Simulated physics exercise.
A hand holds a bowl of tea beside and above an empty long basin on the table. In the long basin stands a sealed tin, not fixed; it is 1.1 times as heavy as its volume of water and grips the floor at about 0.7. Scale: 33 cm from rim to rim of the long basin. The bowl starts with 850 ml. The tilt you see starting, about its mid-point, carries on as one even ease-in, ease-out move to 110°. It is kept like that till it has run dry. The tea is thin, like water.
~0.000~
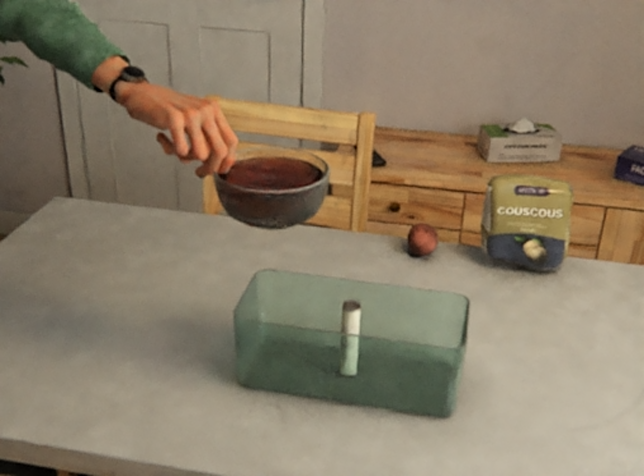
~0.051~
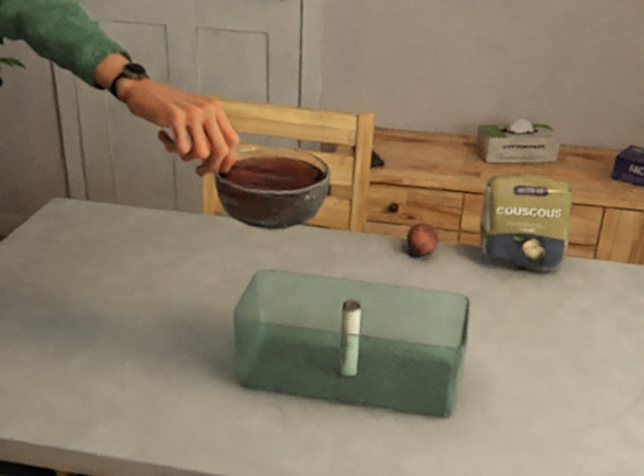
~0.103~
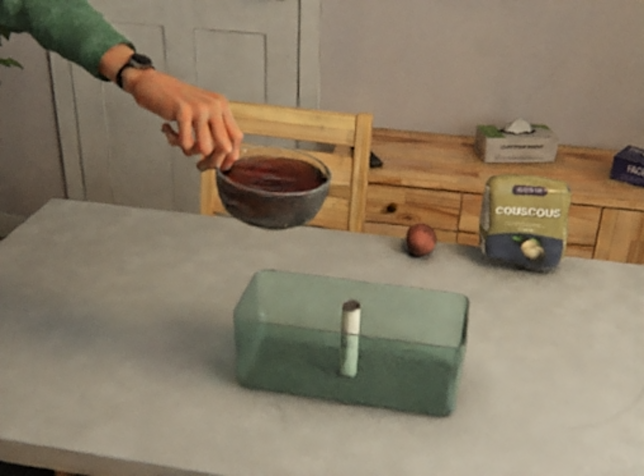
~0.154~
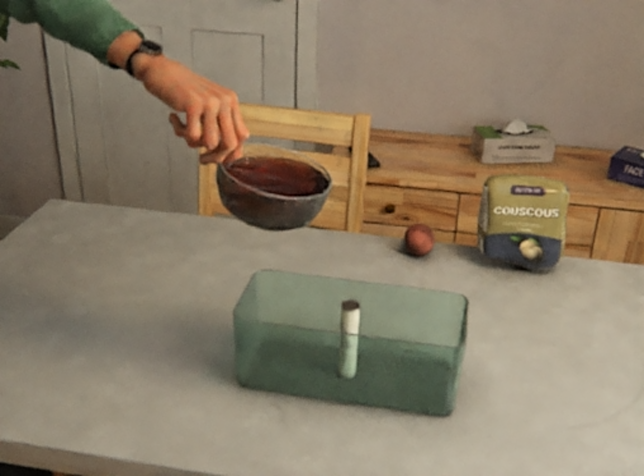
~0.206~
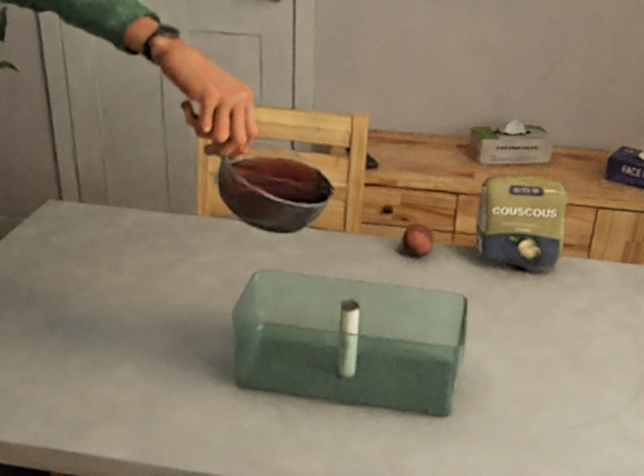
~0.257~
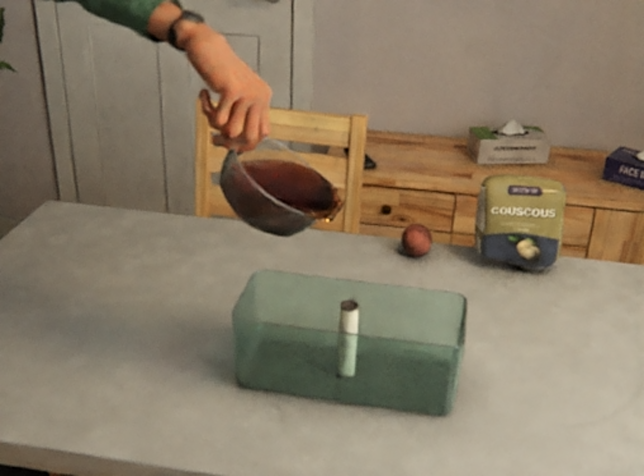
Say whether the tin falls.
It remains upright.
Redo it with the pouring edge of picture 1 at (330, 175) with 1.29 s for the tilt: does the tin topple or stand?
Then it keeps standing.
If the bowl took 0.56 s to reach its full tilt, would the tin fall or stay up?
The tin keeps standing.
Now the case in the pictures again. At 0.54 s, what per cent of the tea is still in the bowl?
Some 12 per cent.
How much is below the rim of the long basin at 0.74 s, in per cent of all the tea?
About 92 per cent.
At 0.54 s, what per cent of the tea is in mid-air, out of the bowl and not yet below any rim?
Near 46 in a hundred.
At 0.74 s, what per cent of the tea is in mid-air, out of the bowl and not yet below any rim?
Some 6 per cent.
Then, 0.54 s in, the tilt is 97° and 12 per cent is still to pour; the tin stands where it began.
Then, 0.74 s in, the tilt is 110° and 0 per cent is still to pour; the tin stands where it began.
Then, 0.96 s in, the tilt is 110° and 0 per cent is still to pour; the tin stands where it began.
Then, 1.19 s in, the tilt is 110° and 0 per cent is still to pour; the tin stands 1 cm from where it began.
Finally, the tin stands where it began.
